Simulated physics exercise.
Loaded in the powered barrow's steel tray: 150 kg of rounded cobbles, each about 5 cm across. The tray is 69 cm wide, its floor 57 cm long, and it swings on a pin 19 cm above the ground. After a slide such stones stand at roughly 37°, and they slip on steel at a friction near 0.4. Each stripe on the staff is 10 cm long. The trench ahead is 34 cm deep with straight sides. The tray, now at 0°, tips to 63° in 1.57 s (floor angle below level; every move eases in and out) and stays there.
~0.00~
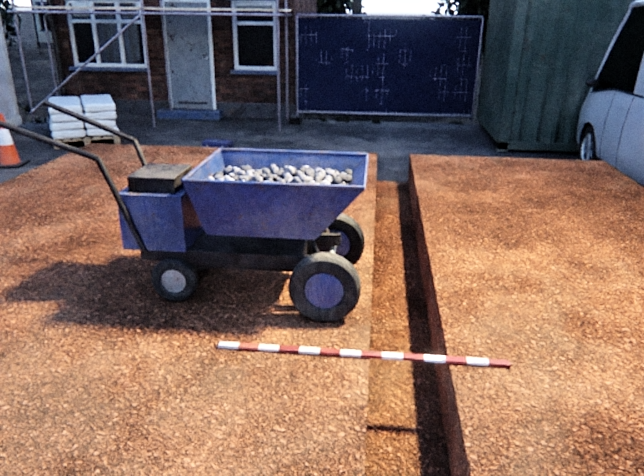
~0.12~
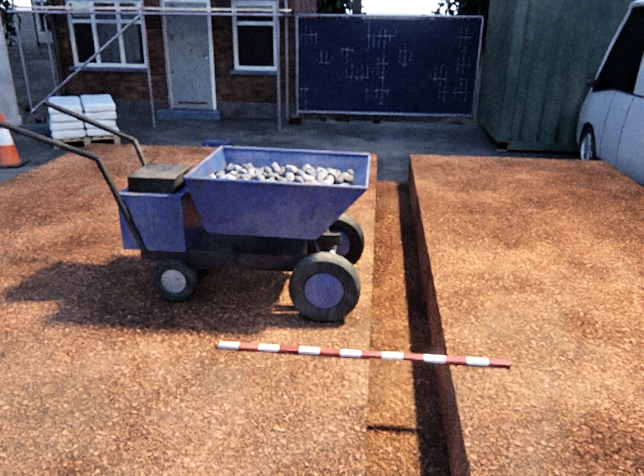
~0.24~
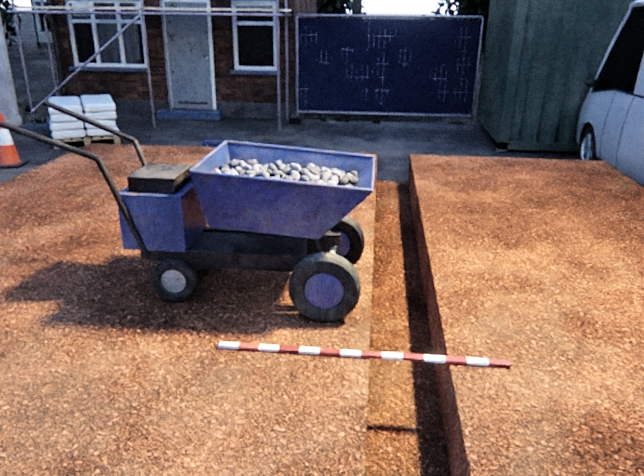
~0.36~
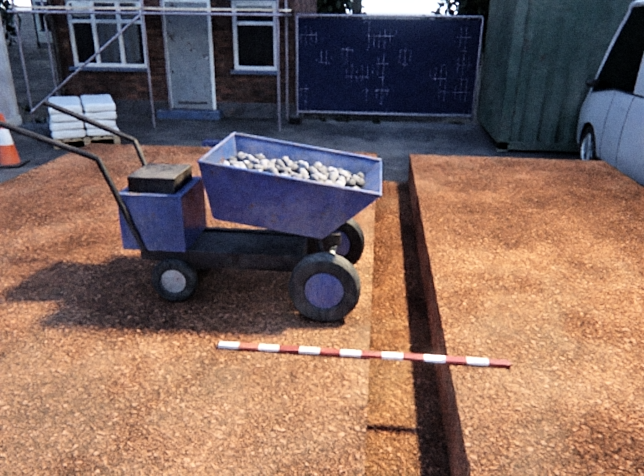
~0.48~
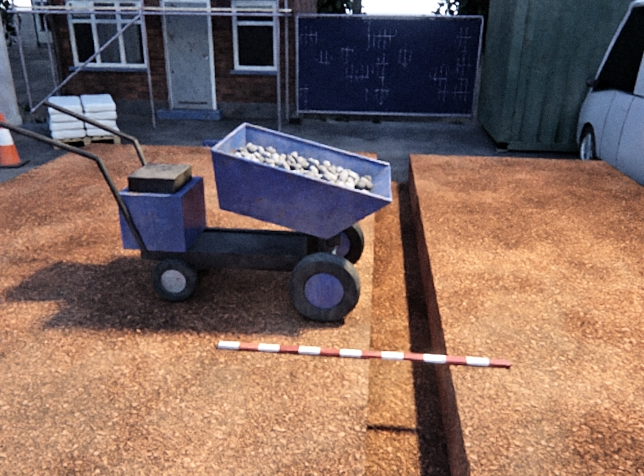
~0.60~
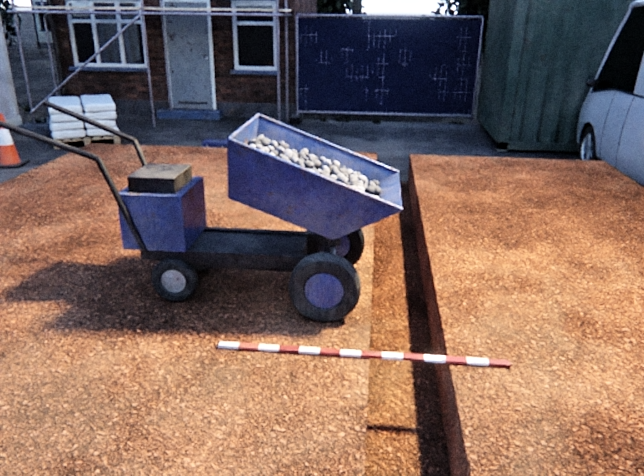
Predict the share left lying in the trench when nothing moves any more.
Some 27 per cent of it.
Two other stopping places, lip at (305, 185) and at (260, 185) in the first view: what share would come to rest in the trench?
About 85 and 75 per cent.
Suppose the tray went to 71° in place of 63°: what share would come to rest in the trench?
It would be near 25 per cent.
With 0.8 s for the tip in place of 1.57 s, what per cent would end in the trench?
Then about 20 per cent.
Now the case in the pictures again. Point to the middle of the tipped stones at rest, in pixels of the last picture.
Around (466, 298).
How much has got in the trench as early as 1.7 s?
About 0 per cent by then.
After 1.2 s the floor is at 53°; 100 % in the tray; the foremost stones are at (429, 236).
After 1.7 s the floor is at 63°; 70 % in the tray, 1 % in the trench, 29 % past the trench; the foremost stones are at (512, 305).
After 2.0 s the floor is at 63°; 42 % in the tray, 1 % in the trench, 57 % past the trench; the foremost stones are at (589, 310).
After 4.0 s the floor is at 63°; 5 % in the tray, 27 % in the trench, 67 % past the trench; the foremost stones are at (639, 303).
